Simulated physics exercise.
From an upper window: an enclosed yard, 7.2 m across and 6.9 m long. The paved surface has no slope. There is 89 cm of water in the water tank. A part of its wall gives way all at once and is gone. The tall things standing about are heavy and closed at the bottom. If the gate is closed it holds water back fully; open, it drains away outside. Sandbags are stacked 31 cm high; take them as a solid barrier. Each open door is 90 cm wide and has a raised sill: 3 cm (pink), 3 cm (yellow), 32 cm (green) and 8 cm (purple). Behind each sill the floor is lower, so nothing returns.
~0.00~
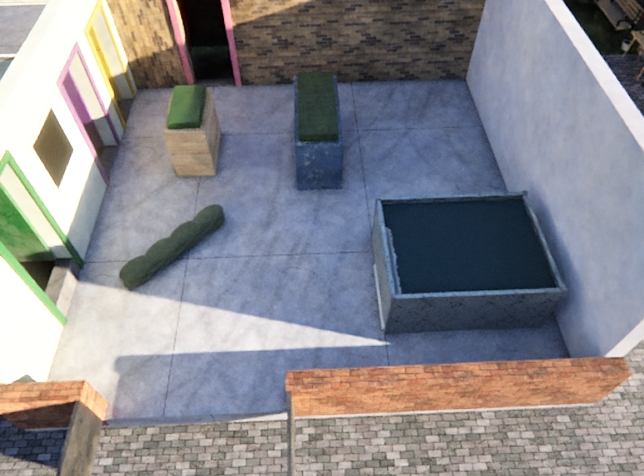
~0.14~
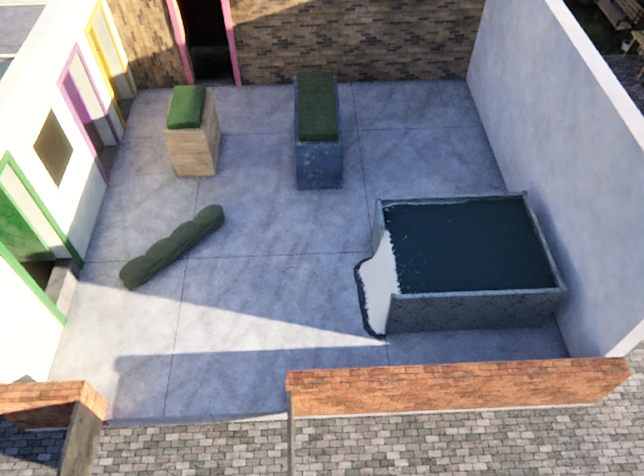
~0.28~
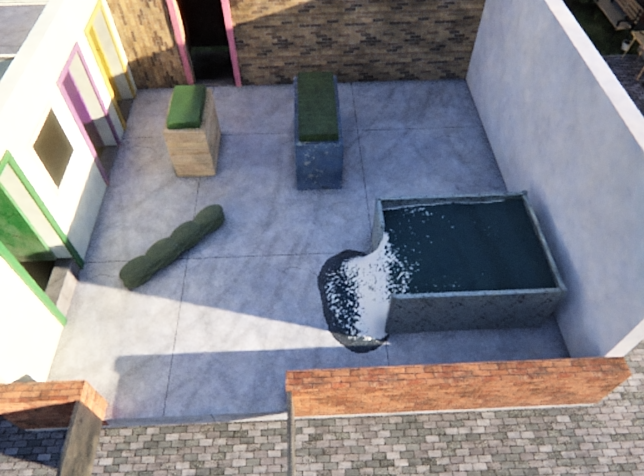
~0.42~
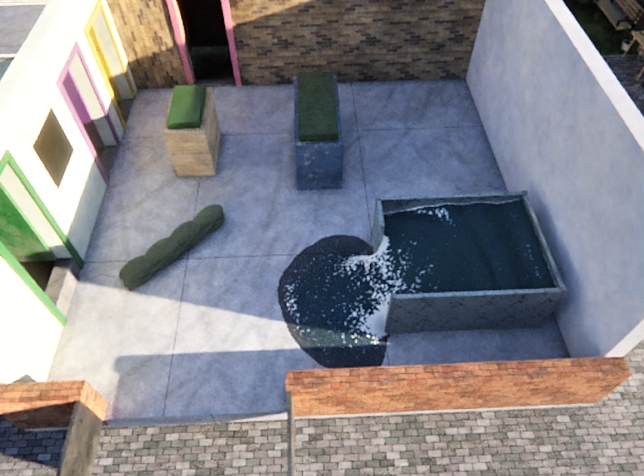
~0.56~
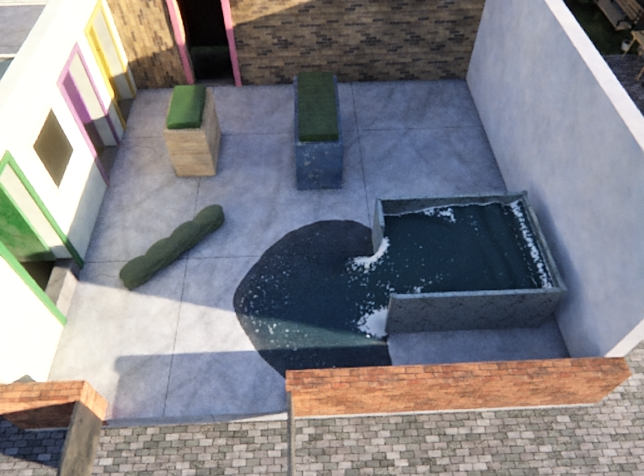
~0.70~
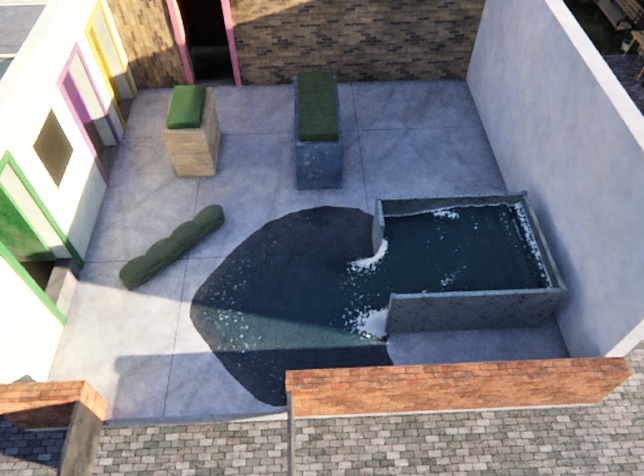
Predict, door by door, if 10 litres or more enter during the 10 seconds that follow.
Within that time: At the pink door it exceeds the limit; at the yellow door it passes the limit; at the green door it keeps below the limit; at the purple door it does not reach the limit.
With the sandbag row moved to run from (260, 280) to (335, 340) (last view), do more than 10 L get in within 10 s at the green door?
Against that limit: Green not over.
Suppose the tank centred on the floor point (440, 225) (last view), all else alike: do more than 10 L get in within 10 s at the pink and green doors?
Against that limit: Pink past it, green not over.
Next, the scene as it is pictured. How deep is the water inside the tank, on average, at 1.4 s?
Some 52 cm.
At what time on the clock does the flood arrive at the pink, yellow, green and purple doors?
Arrival: Pink 3.6 s, yellow 4.5 s, green 1.2 s, purple 2.6 s.
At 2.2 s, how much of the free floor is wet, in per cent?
Near 35 per cent is wet.
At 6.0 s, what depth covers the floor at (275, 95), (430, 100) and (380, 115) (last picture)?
About 6, 0 and 0 cm.
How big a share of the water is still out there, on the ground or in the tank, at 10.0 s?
Roughly 60 in a hundred.
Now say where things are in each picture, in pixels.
The first frame shows the water tank at (463, 244) is whole and still, 89 cm deep.
In the second frame, water pours out at (385, 285) and has run 0.7 m, to (383, 335); typically 10 cm deep outside, 89 cm at the water tank's back.
In the third frame, the front is at (328, 268), 1.0 m from the gap at (385, 286); 1.2 m2 of floor is under water; 89 cm left at the back of the water tank.
In the fourth frame, water pours out at (385, 287) and has run 1.5 m, to (283, 292); typically 10 cm deep outside, 86 cm at the water tank's back.
In the fifth frame, the front is at (239, 301), 2.2 m from the gap at (385, 287); 4.8 m2 of floor is under water; 77 cm left at the back of the water tank.
In the sixth frame, water pours out at (385, 287) and has run 2.8 m, to (197, 317); typically 6 cm deep outside, 74 cm at the water tank's back.
After 1.4 s water covers 30 % of the floor and is deepest (42 cm) near (371, 306); pink door not reached, yellow door not reached, green door 14 cm at the sill, 0 L in, purple door not reached.
After 2.2 s water covers 35 % of the floor and is deepest (50 cm) near (81, 402); pink door not reached, yellow door not reached, green door 16 cm at the sill, 0 L in, purple door not reached.
After 3.5 s water covers 45 % of the floor and is deepest (30 cm) near (59, 341); pink door not reached, yellow door not reached, green door 20 cm at the sill, 0 L in, purple door 7 cm at the sill, 0 L in.
After 6.0 s water covers 65 % of the floor and is deepest (20 cm) near (137, 90); pink door 9 cm at the sill, 19 L in, yellow door 4 cm at the sill, 1 L in, green door 10 cm at the sill, 0 L in, purple door 2 cm at the sill, 1 L in.
After 10.0 s water covers 85 % of the floor and is deepest (8 cm) near (40, 403); pink door 7 cm at the sill, 51 L in, yellow door 7 cm at the sill, 40 L in, green door 7 cm at the sill, 0 L in, purple door 4 cm at the sill, 1 L in.
